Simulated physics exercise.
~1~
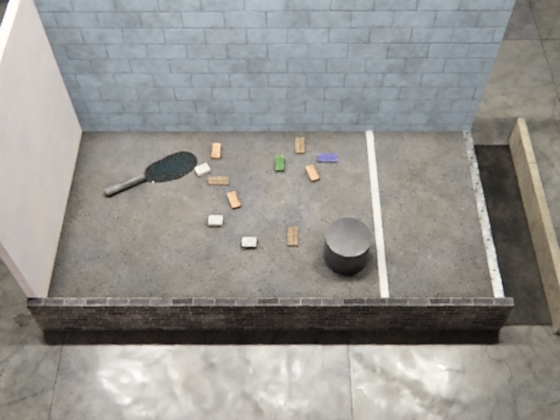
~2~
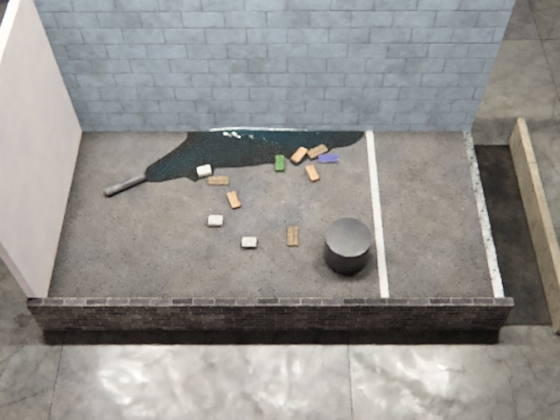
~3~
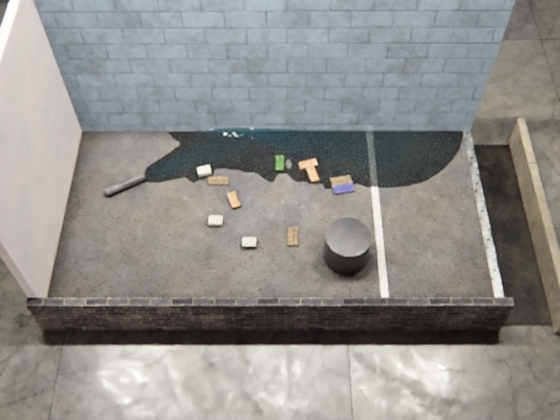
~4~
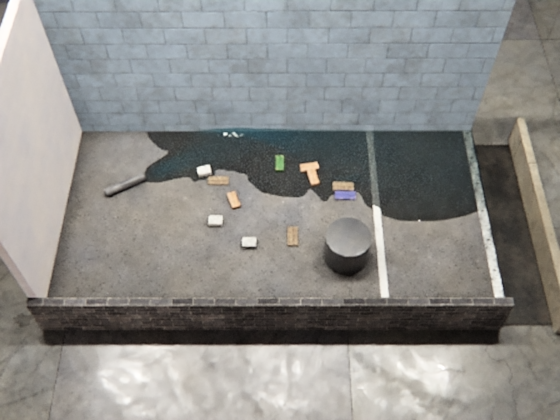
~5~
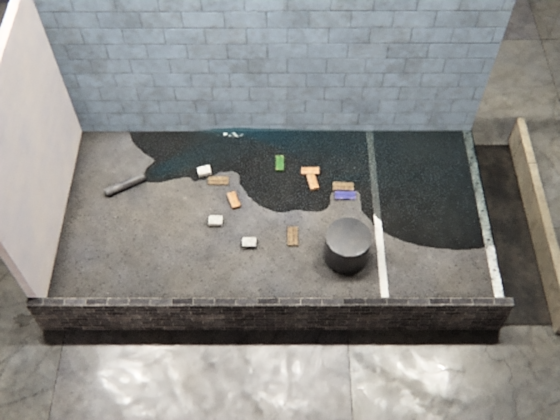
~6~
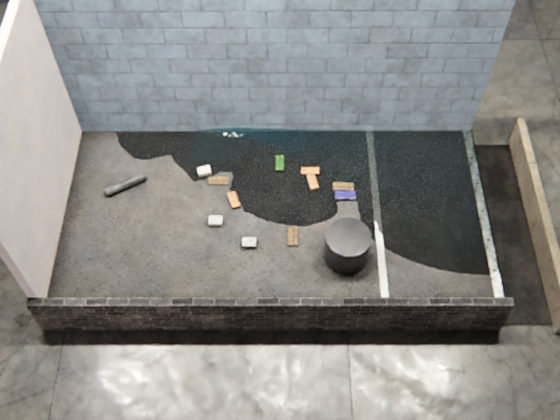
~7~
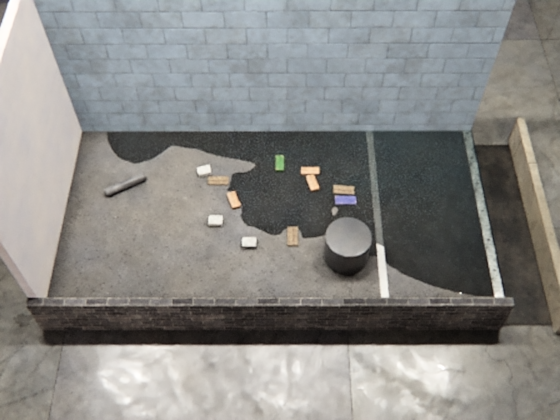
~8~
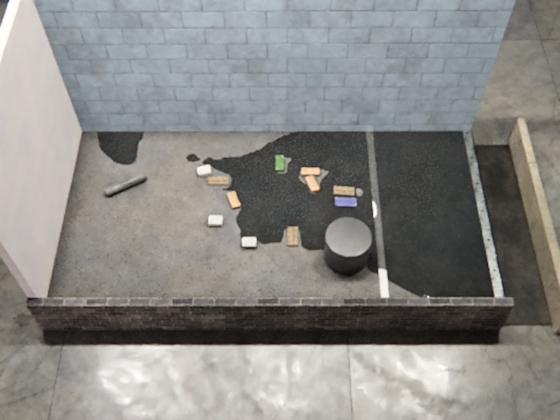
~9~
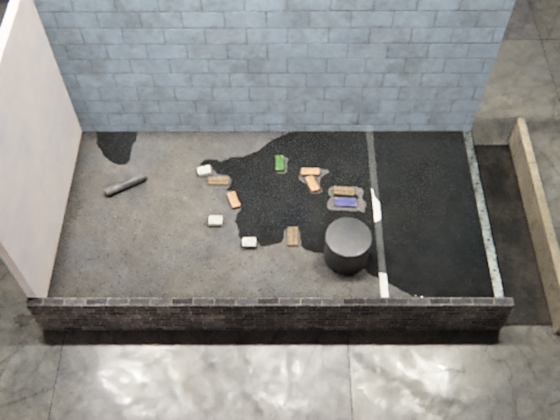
On a grey walled floor, dark water poured from a hose at the left and spread right along the back wall, nudging a few small boards slightly before draining away, leaving the blue and green pieces short of the white line.
